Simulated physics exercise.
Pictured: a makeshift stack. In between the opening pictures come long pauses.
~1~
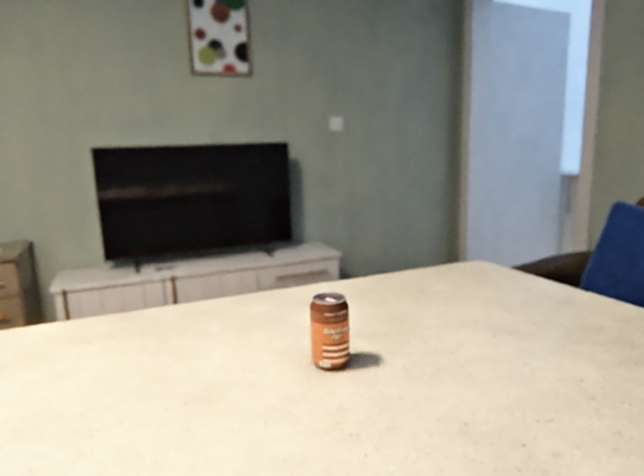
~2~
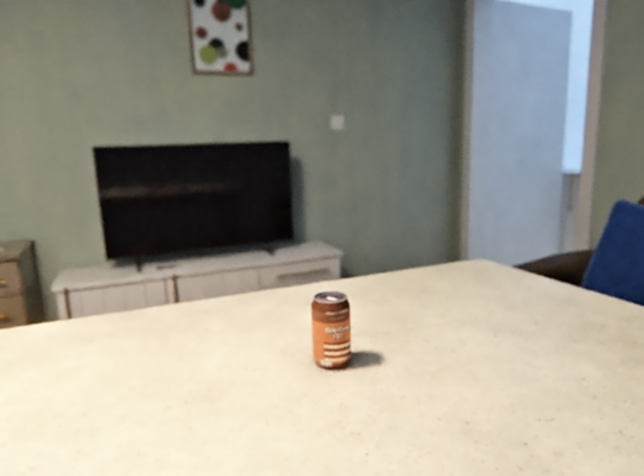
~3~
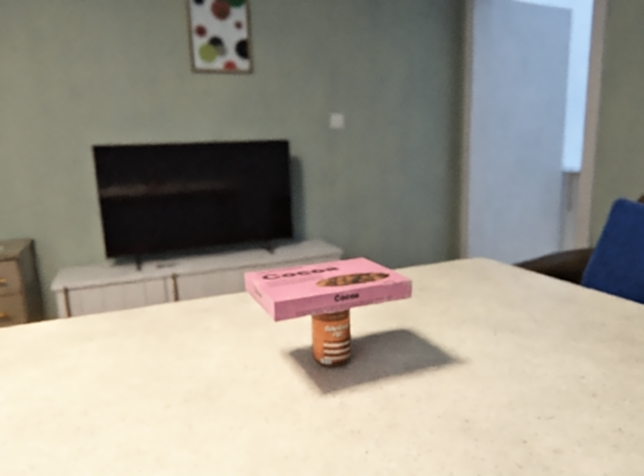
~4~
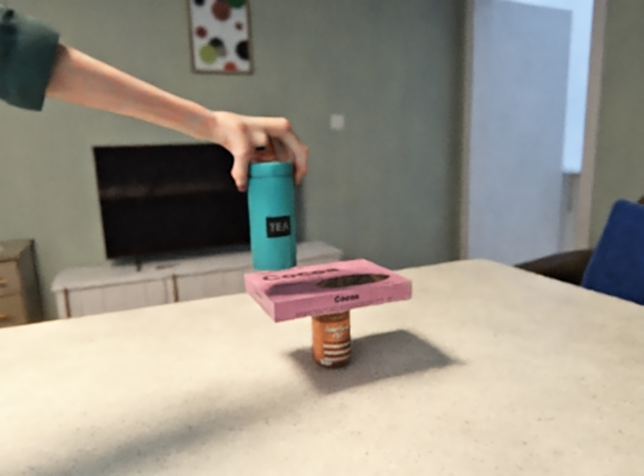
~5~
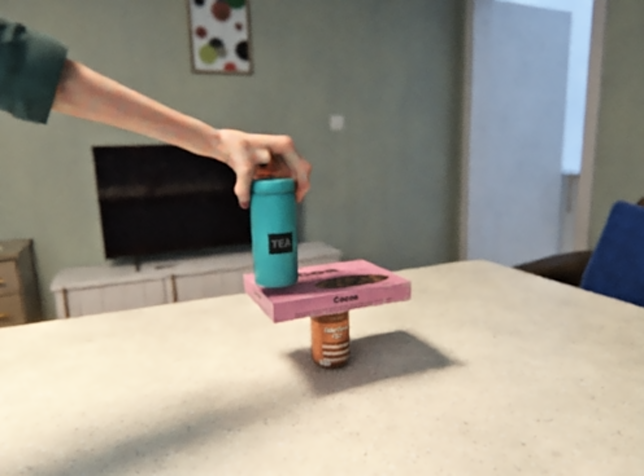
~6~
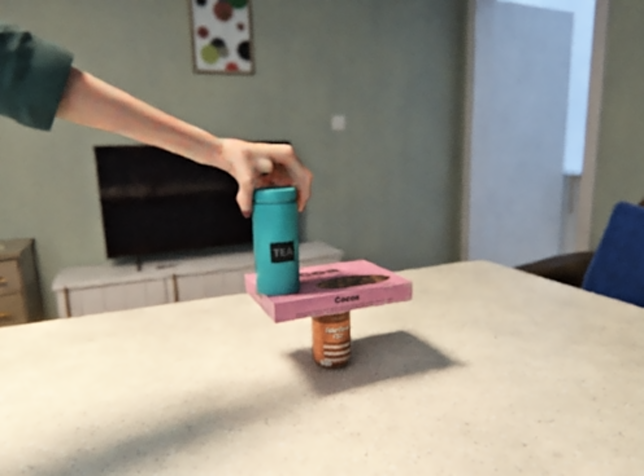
A pink cocoa box appeared on top of an orange can on a table, and then a hand reached in from the left and lowered a turquoise tea jar onto the box's left side.
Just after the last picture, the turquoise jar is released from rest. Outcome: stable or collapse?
A fall.
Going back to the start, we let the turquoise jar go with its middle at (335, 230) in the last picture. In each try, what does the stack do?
Result: The stack stays stable.
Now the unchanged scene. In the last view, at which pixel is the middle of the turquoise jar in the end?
Around (203, 396).
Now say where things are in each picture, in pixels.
The last thing is not in view yet; orange can (330, 331), in the first picture.
The last thing is not in view yet; orange can (331, 330), in the second picture.
The last thing is not in view yet; orange can (331, 328), in the third picture.
Coming down; turquoise jar (272, 215); orange can (331, 329), in the fourth picture.
Coming down; turquoise jar (274, 231); orange can (330, 330), in the fifth picture.
In place under the hand; turquoise jar (276, 240); orange can (331, 330), in the sixth picture.
Then, 0.40 s past the last view, turquoise jar now fallen; pink packet rocked 62° from its first pose.
Then, 0.50 s past the last view, pink packet rocked 73° from its first pose.
Then, 1.40 s past the last view, pink packet now fallen.
Finally, fallen, turquoise jar and pink packet; orange can still in place. Final places as the last picture's camera would see them, turquoise jar near (203, 396). The stack gives way.
